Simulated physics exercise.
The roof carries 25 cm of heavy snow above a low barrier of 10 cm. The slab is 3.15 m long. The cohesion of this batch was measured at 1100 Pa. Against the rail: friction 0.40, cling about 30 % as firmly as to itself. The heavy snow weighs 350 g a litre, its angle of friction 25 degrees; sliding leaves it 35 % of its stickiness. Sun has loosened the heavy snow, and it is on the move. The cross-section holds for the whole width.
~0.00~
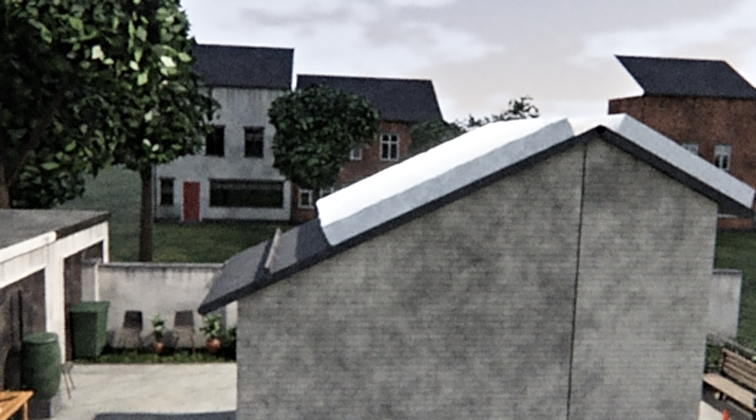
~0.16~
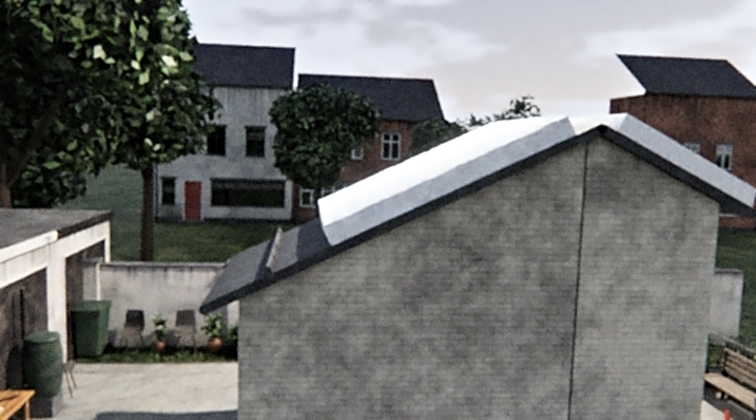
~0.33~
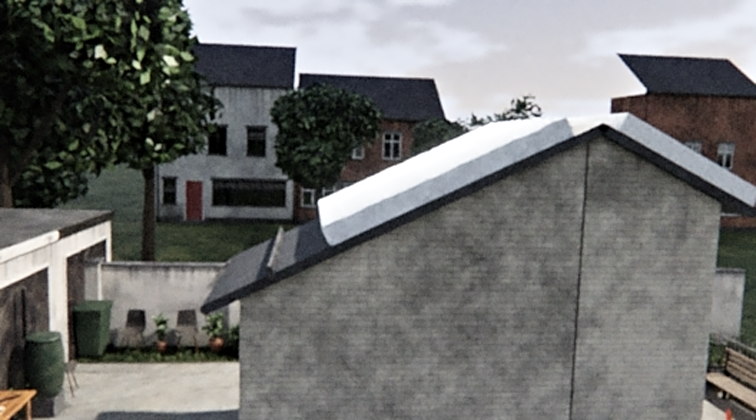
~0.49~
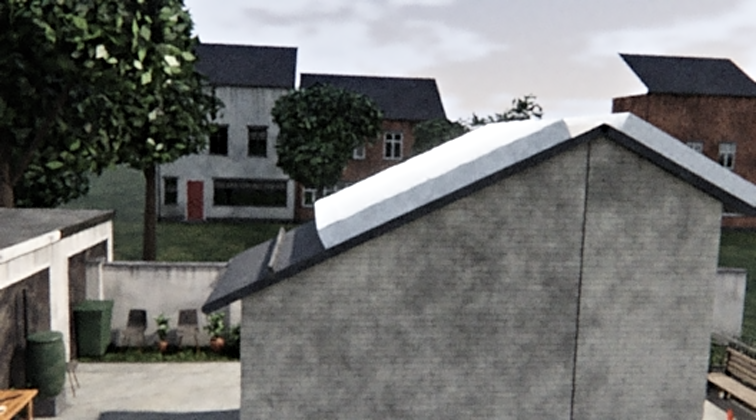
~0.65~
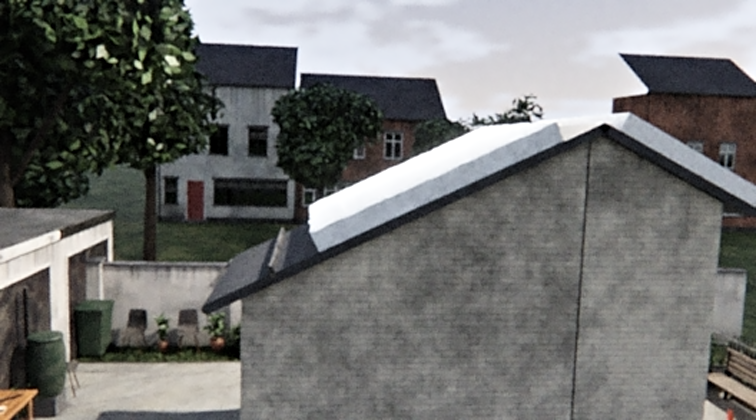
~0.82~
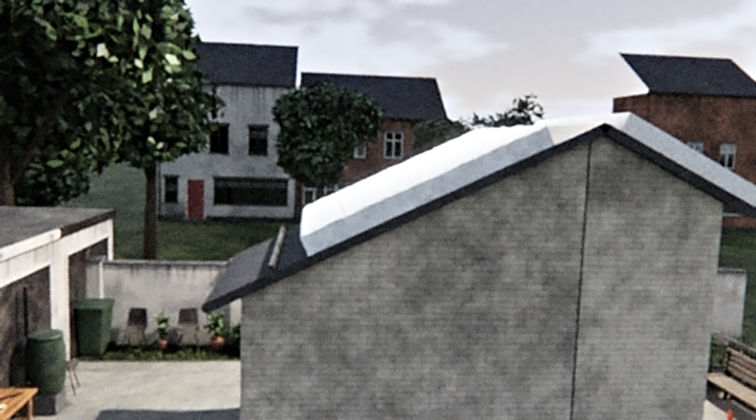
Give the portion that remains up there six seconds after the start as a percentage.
About 76 %.
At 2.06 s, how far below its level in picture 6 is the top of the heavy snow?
Some 0.5 m.
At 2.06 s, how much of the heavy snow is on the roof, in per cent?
Near 90 %.
By 1.39 s, 100 % of the snow is on the roof.
By 2.06 s, 92 % of the snow is on the roof.
By 2.73 s, 84 % of the snow is on the roof.
By 3.40 s, 76 % of the snow is on the roof.
By 6.00 s, at the end, 76 % of the snow is on the roof.
